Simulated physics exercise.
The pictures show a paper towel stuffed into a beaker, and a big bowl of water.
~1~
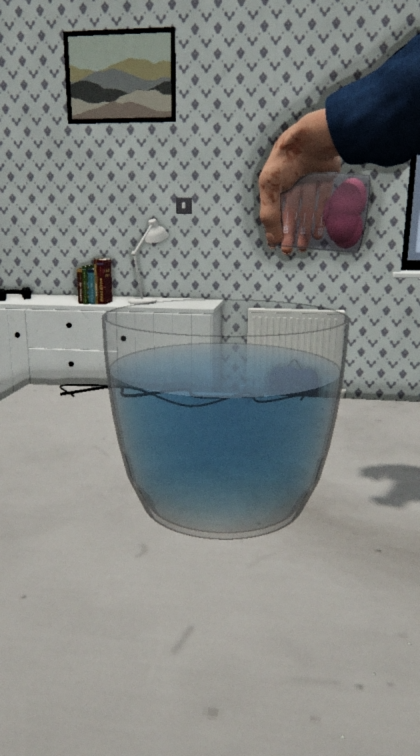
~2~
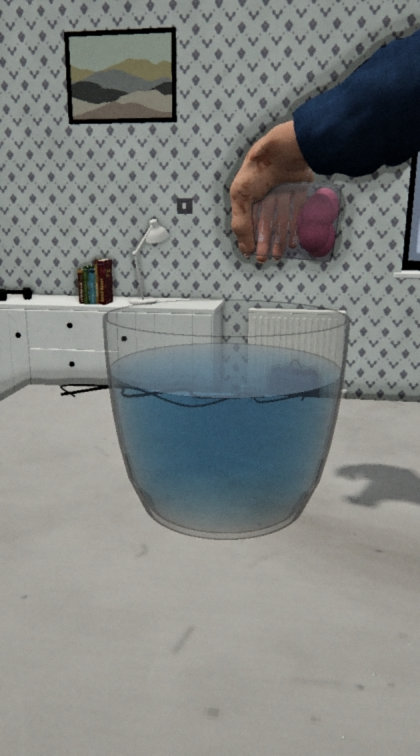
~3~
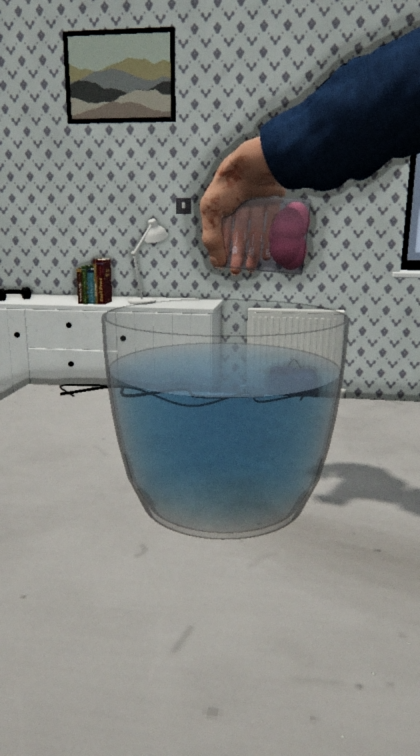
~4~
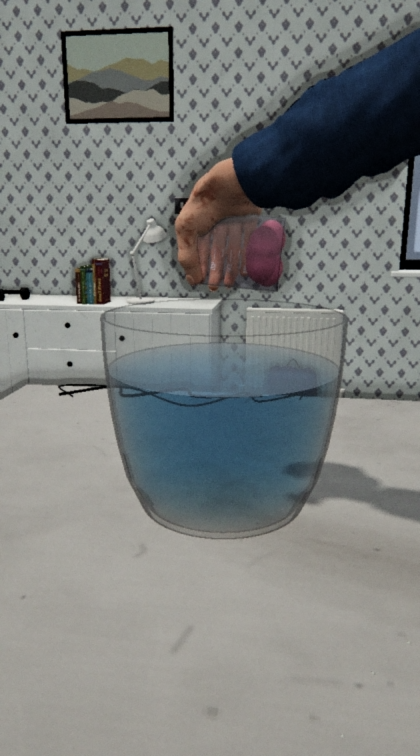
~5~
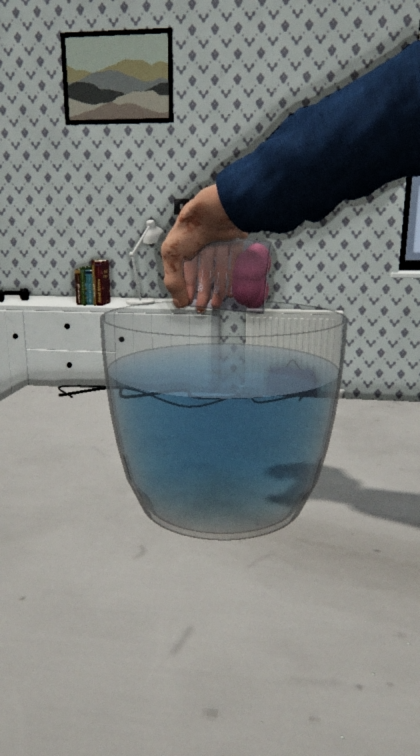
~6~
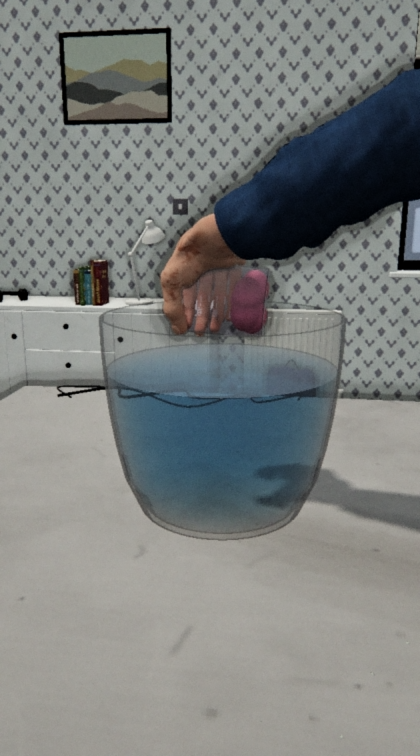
A hand in a dark blue sleeve moves left and downward, carrying a clear beaker on its side with a pink paper towel inside, from above the right of a big glass bowl of blue water to its rim.
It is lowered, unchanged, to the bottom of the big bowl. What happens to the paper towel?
The paper towel is flooded.
Next, the beaker enters the water.
After that, water pours in as the air escapes.
Finally, the beaker is under, flooded, and the paper towel is wet.
